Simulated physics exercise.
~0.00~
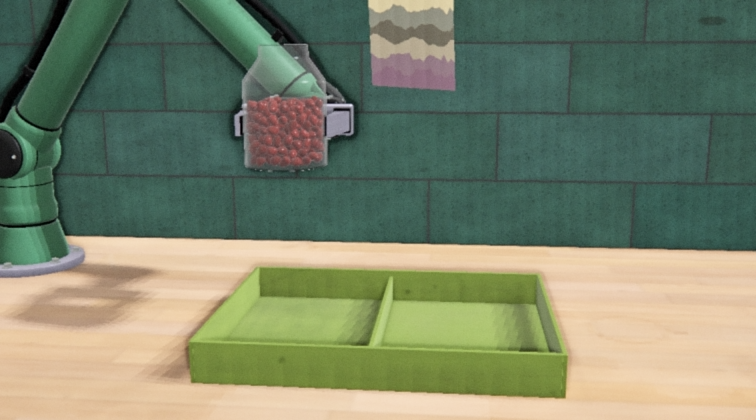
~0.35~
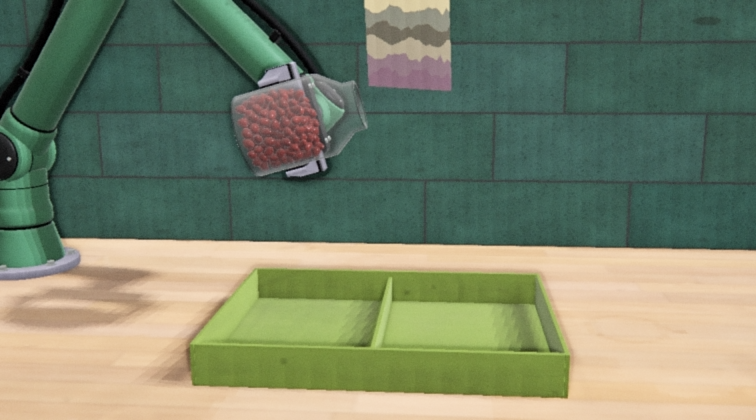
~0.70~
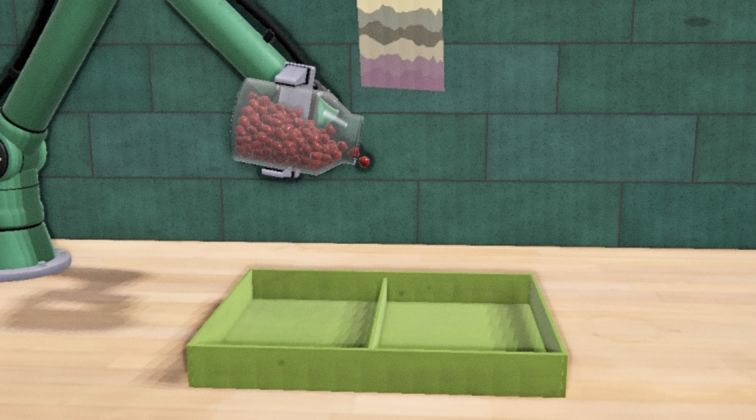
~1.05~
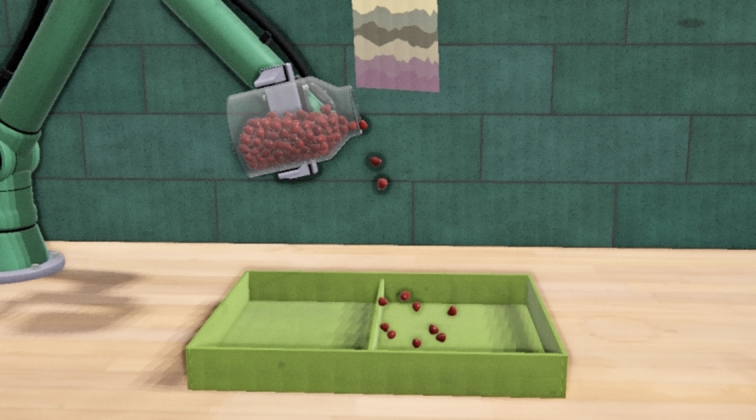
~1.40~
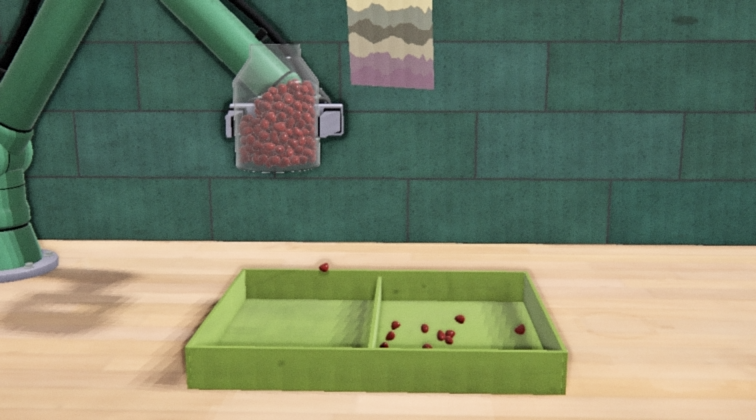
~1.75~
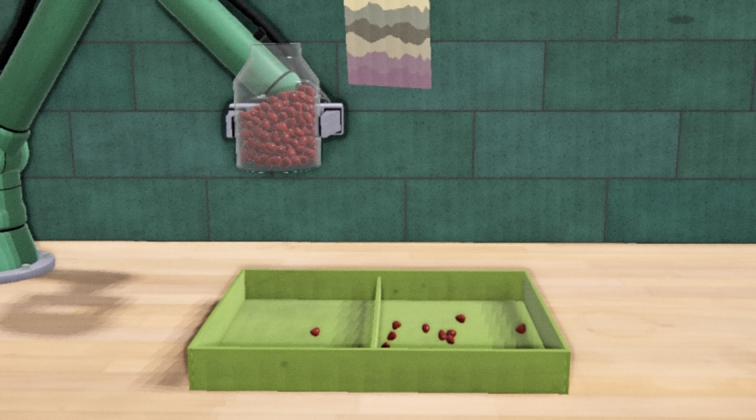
In this clip, a green robot arm tips a clear jar of small red beans onto its side above a divided green tray, spilling a few into the right section, then turns it upright, still mostly full, as one last bean ends up in the left section.
